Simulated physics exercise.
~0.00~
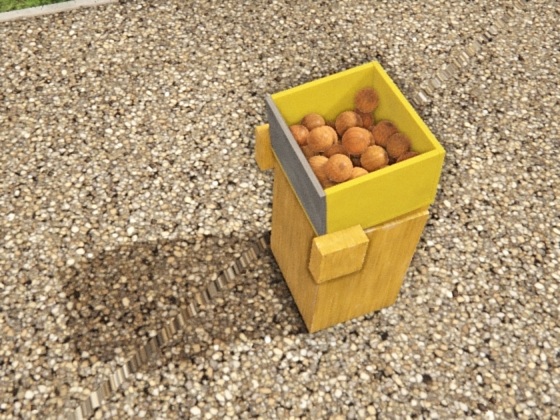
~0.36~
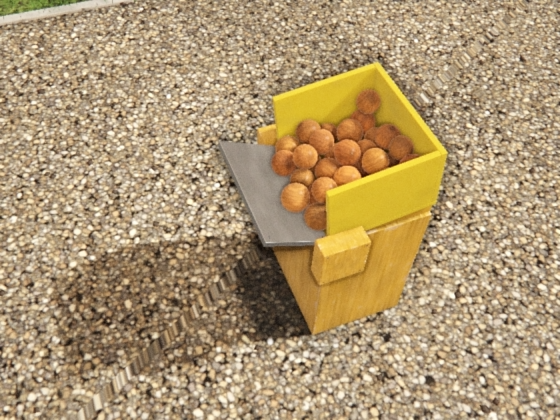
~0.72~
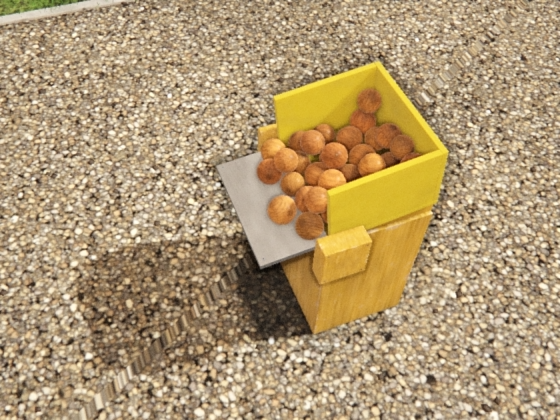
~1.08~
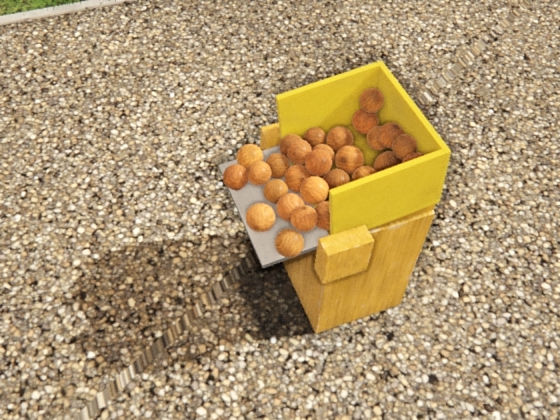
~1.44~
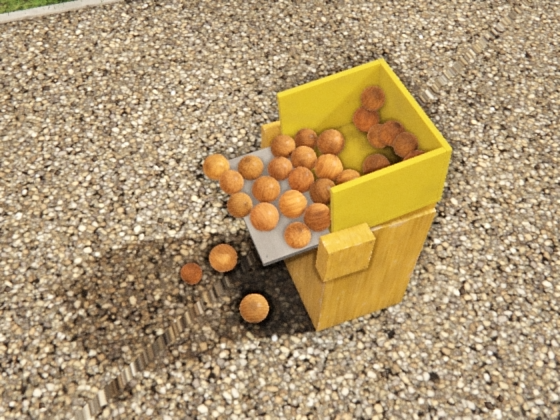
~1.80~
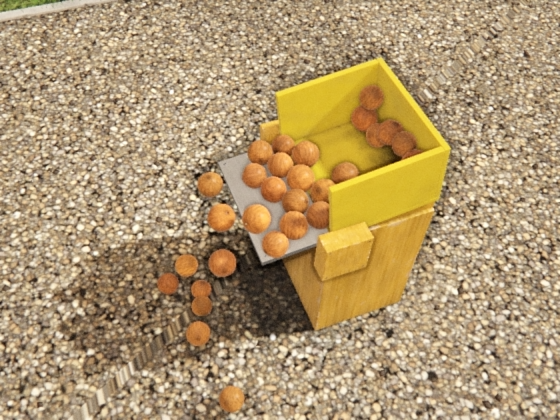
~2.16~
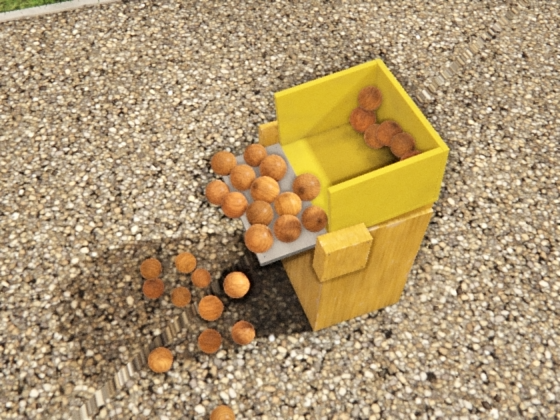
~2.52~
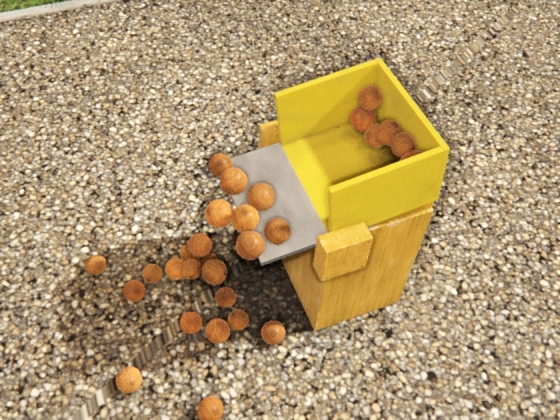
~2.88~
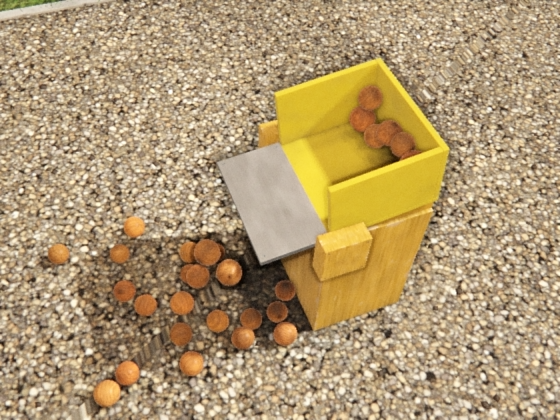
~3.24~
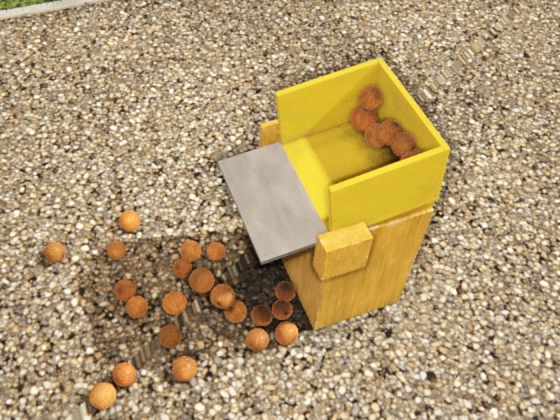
A yellow bin's gray flap swings down, and most round brown onions spill onto gravel.
